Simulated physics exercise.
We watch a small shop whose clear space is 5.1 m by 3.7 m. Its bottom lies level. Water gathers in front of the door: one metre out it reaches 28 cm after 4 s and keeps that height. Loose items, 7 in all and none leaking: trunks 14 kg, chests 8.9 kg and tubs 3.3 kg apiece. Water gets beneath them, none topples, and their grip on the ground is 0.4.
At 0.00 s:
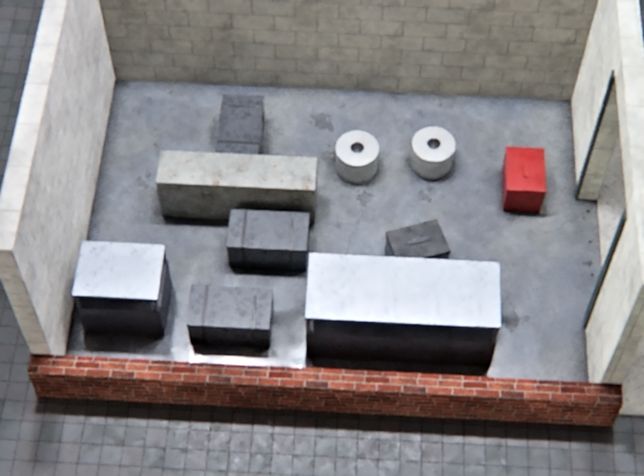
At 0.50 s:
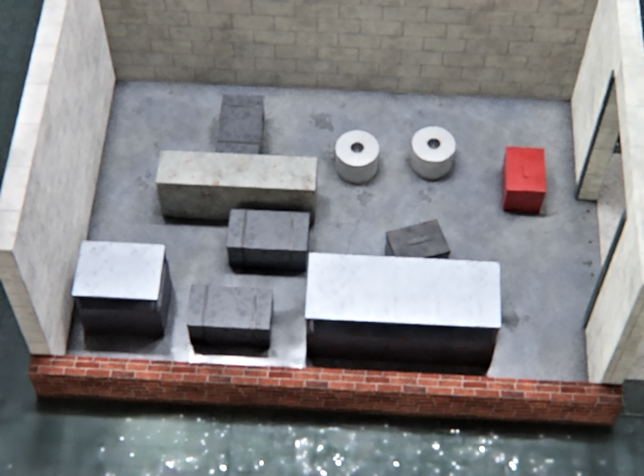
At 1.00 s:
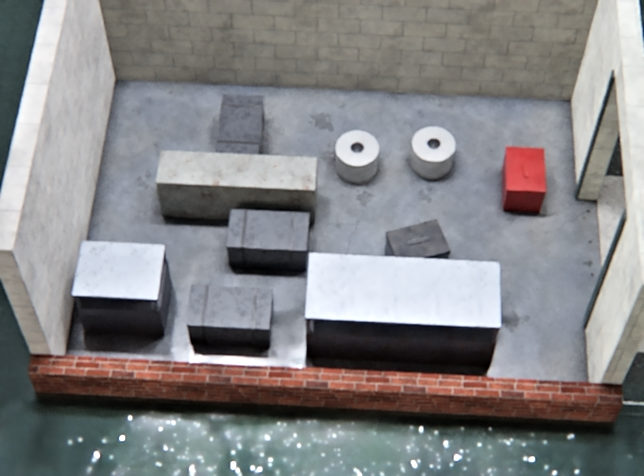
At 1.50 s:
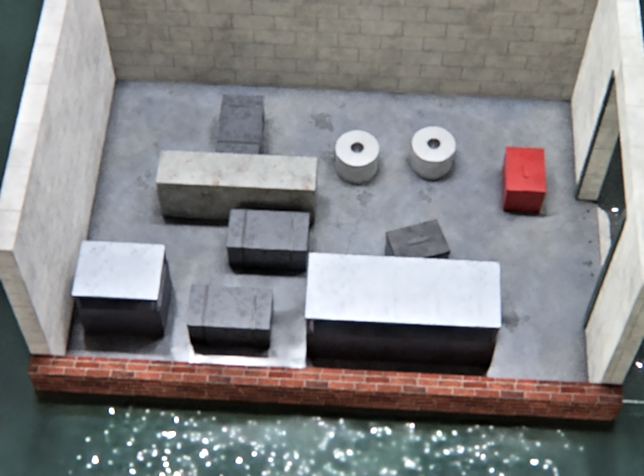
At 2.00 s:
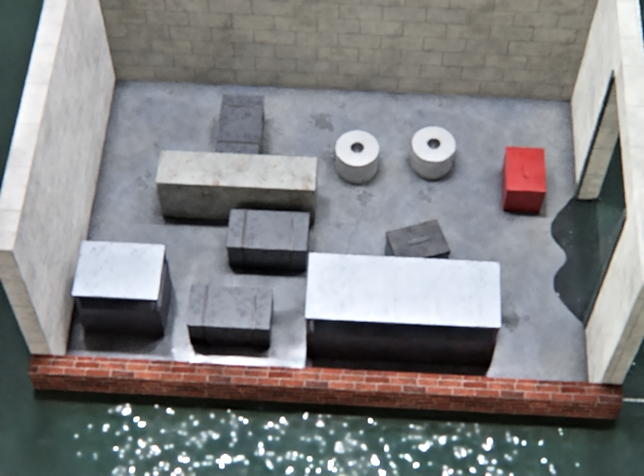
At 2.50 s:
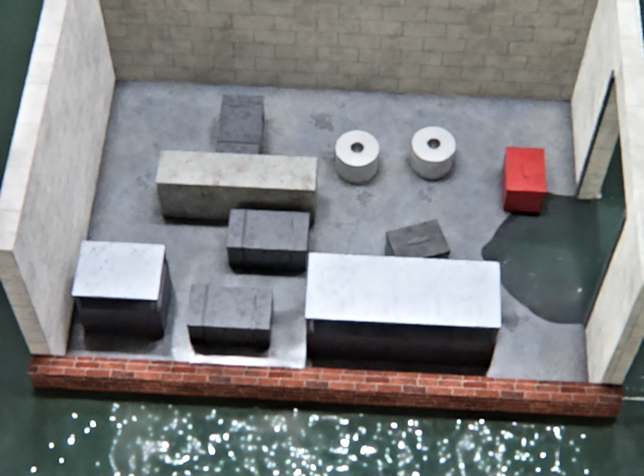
Dark water rises around the outside of a small roofless room, then enters through the doorway in the right wall and spreads across the floor toward the red chest, while the chests, tubs and other items stay in place.
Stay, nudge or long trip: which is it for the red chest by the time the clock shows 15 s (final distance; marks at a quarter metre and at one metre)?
The red chest is nudged along.
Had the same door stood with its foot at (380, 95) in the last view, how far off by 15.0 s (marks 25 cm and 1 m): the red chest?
In that case the red chest is nudged along.
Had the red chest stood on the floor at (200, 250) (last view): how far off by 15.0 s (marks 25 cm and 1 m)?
It gets carried off.
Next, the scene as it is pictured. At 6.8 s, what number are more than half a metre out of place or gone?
6 of them.
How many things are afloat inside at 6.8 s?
6 of them.
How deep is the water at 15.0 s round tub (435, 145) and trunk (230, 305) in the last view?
About 21 and 21 cm.
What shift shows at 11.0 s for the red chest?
About 30 cm.
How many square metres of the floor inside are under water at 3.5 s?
Some 3.5 m2.
After 3.5 s the red chest is near (523, 162), 0.1 m from its start, aground; 0 afloat.
After 6.8 s the red chest is near (489, 104), 0.9 m from its start, aground; 6 afloat.
After 11.0 s the red chest is near (534, 147), 0.3 m from its start, afloat; 7 afloat.
After 15.0 s the red chest is near (481, 130), 0.6 m from its start, afloat; 7 afloat.
